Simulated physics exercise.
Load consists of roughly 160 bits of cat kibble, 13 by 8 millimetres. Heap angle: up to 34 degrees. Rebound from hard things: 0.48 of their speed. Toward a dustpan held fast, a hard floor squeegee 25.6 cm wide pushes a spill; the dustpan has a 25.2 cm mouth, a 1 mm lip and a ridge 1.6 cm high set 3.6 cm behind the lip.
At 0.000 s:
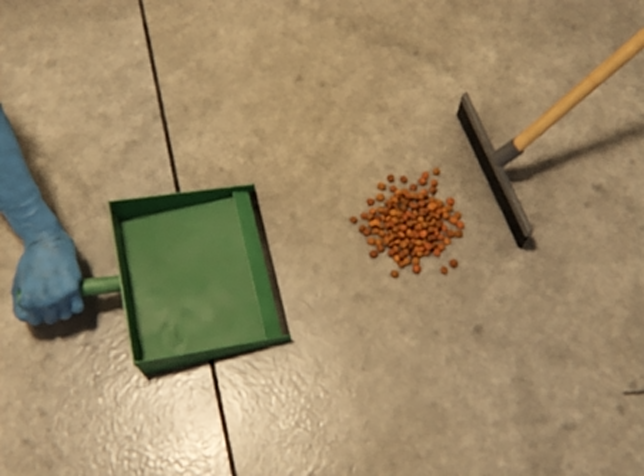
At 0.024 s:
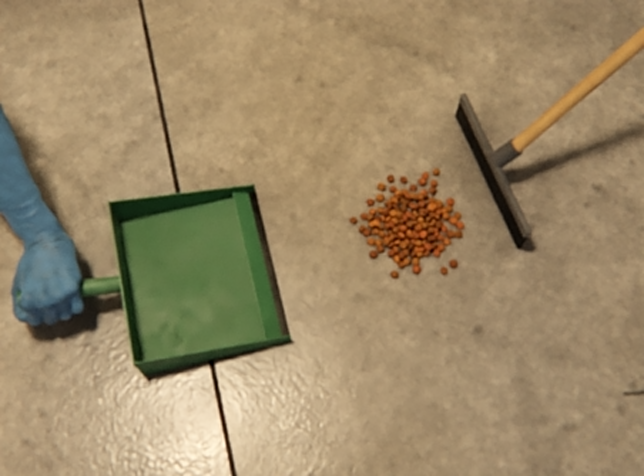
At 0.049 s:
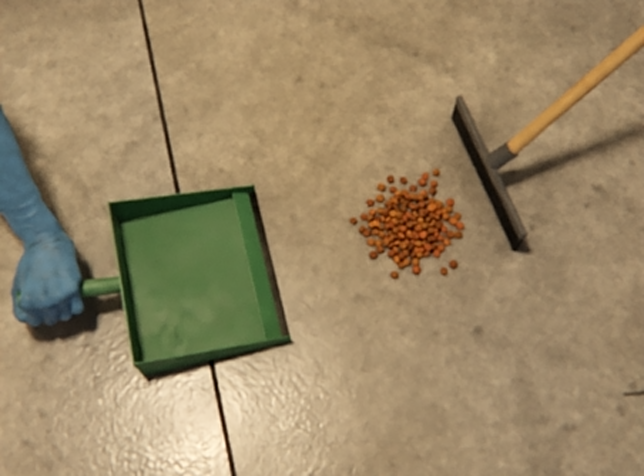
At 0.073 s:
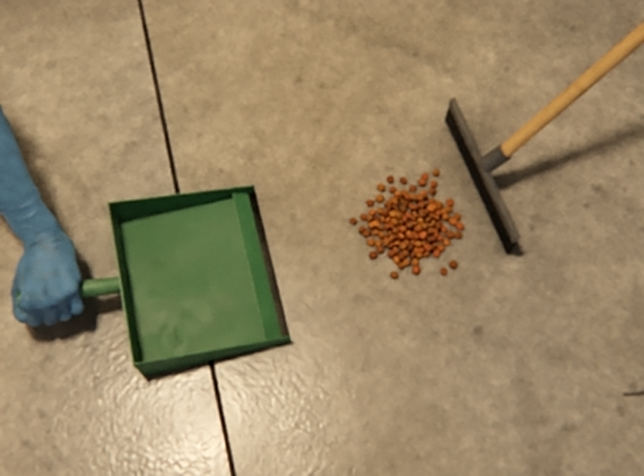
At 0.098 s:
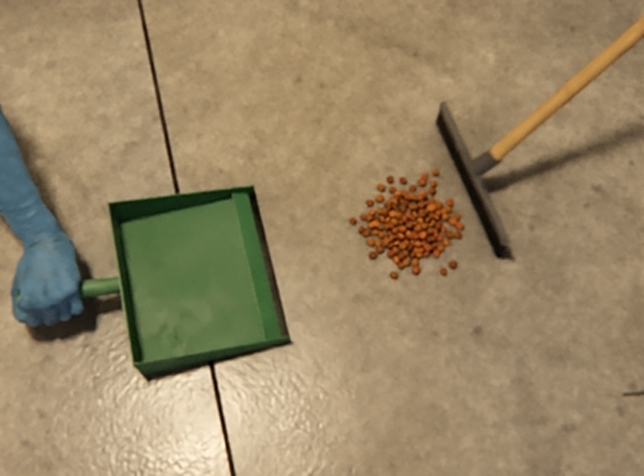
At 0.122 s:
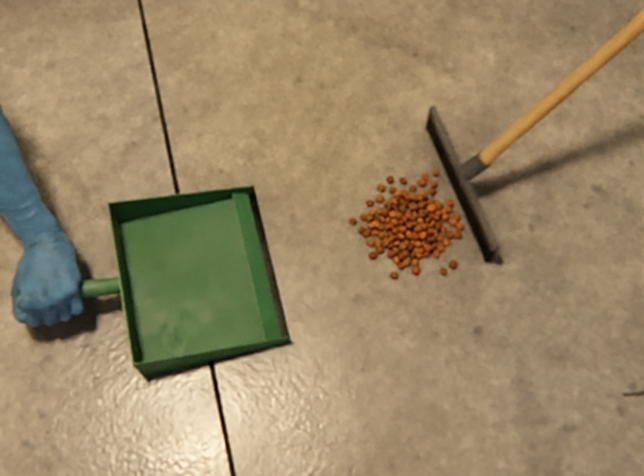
The clip opens on a blue-gloved hand holding a green dustpan at left, a pile of small orange-brown pieces lying on the grey floor, and a wooden-handled squeegee at right. The squeegee slides a short way left and slightly down, closing up to the pile, while the pieces and dustpan stay still.
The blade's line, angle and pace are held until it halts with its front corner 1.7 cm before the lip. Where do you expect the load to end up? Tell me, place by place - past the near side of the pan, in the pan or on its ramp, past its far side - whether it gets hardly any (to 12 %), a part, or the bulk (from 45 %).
Near side gets hardly any. Pan gets a part. Far side gets hardly any.
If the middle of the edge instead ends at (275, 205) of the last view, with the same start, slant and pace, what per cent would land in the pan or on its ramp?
Share caught: Approx. 25 %.
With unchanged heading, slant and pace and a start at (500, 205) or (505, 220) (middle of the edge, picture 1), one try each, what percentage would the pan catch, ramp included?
Close to 40 in a hundred, then close to 40 in a hundred.
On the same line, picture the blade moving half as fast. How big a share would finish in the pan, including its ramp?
It would be around 30 per cent.
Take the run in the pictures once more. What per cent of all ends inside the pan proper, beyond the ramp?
Close to 5 per cent.
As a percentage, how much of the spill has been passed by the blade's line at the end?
My guess is close to 0 per cent.
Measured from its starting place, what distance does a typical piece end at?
22 cm or so.
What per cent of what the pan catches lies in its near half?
Roughly 60 in a hundred.
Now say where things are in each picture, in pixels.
In the first picture, blade from (528, 232) to (464, 99), moved 0.0 cm, 0 of the pieces shifted so far; middle of the pieces at (414, 222); pan at (189, 281).
In the second picture, blade from (527, 233) to (463, 99), moved 0.2 cm, 0 of the pieces shifted so far; middle of the pieces at (414, 223).
In the third picture, blade from (522, 236) to (459, 101), moved 0.9 cm, 0 of the pieces shifted so far; middle of the pieces at (414, 223).
In the fourth picture, blade from (515, 238) to (452, 104), moved 2.1 cm, 0 of the pieces shifted so far; middle of the pieces at (414, 223).
In the fifth picture, blade from (505, 242) to (443, 107), moved 3.8 cm, 0 of the pieces shifted so far; middle of the pieces at (413, 223).
In the sixth picture, blade from (494, 247) to (432, 111), moved 5.7 cm, 0 of the pieces shifted so far; middle of the pieces at (413, 224); pan at (189, 283). The blade's pace is about 0.79 m/s, heading 9 degrees towards the viewer's side.
After 0.31 s, middle of the blade 17 cm from the lip; 0 % over the lip, far side 0 %, near side 0 %.
Then, at 0.44 s, middle of the blade 7 cm from the lip; 0 % over the lip, far side 0 %, near side 0 %.
After 0.69 s, middle of the blade 3 cm from the lip; 35 % over the lip, far side 0 %, near side 5 %.
At rest (1.2 s), near side 5 %, pan 35 %, far side 0 %, in front of the lip or behind the blade 60 %.
